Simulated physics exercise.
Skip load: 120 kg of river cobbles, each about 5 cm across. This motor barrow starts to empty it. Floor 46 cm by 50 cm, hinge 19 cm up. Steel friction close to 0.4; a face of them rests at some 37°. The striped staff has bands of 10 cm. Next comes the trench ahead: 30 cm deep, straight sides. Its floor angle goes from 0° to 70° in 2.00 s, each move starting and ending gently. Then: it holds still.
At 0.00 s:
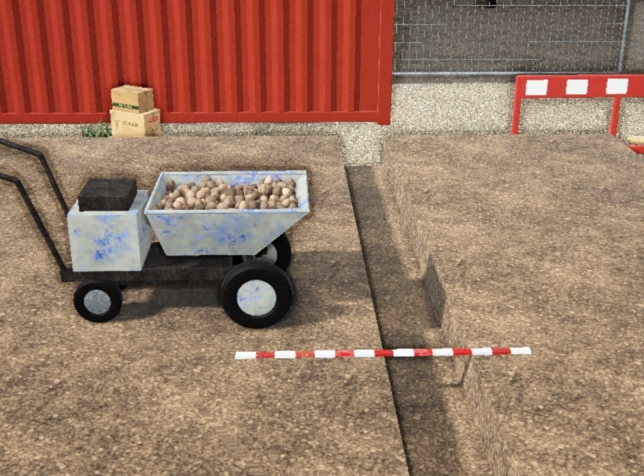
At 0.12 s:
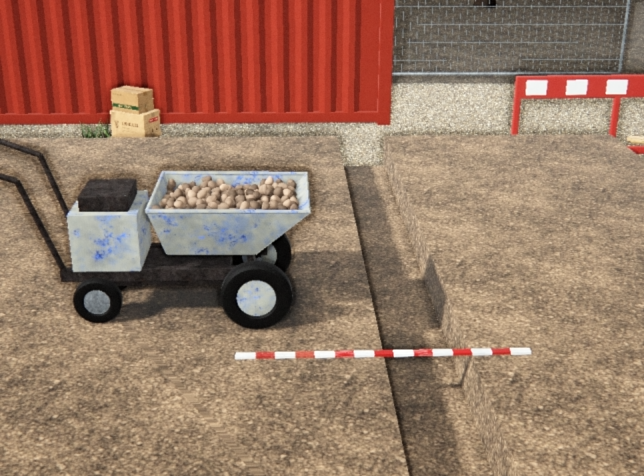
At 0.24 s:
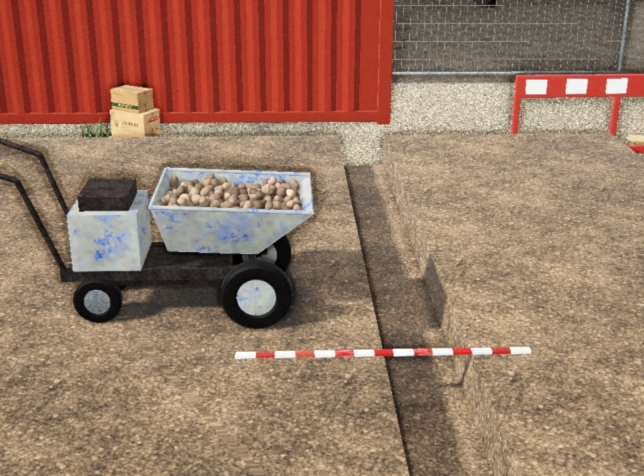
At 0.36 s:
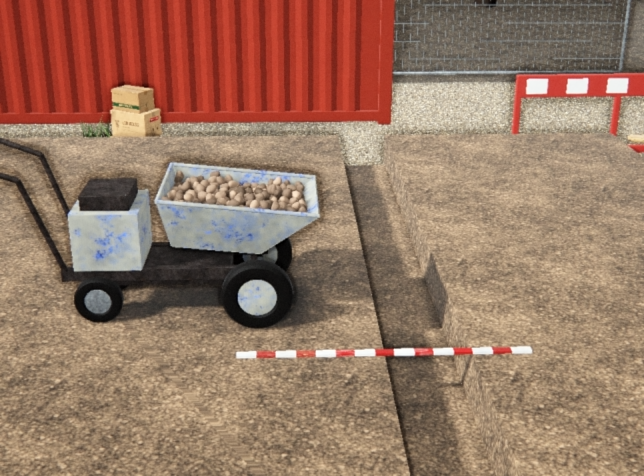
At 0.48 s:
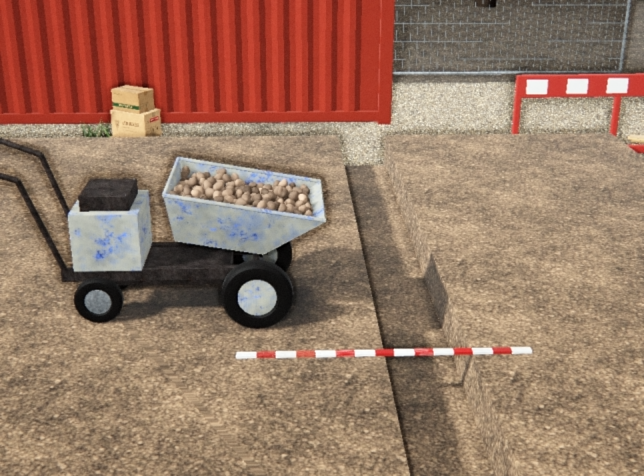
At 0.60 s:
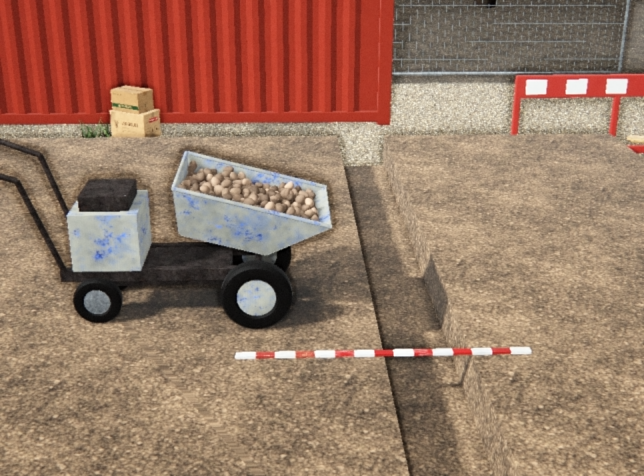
A small wheeled barrow stood beside a narrow trench on brown ground, its pale, blue-smudged skip full of roundish stones, and the skip slowly tilted, its back end rising and its front lip leaning right.
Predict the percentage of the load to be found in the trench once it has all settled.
Roughly 97 percent of the load ends up there.
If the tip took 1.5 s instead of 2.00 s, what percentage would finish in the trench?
Something close to 95 per cent.
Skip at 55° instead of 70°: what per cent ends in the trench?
Then close to 90 per cent.
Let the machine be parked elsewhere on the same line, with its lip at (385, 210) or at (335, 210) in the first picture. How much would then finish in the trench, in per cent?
From the first spot near 60, from the second near 100 per cent.
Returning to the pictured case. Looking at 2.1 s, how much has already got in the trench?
Some 75 per cent of the load by that point.
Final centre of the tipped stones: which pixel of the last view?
Their centre sits close to (410, 338).
After 1.5 s the floor is at 59°; 95 % in the skip, 3 % short of the trench, 2 % in the trench; the foremost stones are at (379, 284).
After 2.1 s the floor is at 70°; 21 % in the skip, 6 % short of the trench, 73 % in the trench; the foremost stones are at (446, 344).
After 2.5 s the floor is at 70°; 3 % in the skip, 5 % short of the trench, 92 % in the trench; the foremost stones are at (441, 330).
After 4.4 s the floor is at 70°; 0 % in the skip, 3 % short of the trench, 97 % in the trench; the foremost stones are at (441, 330).
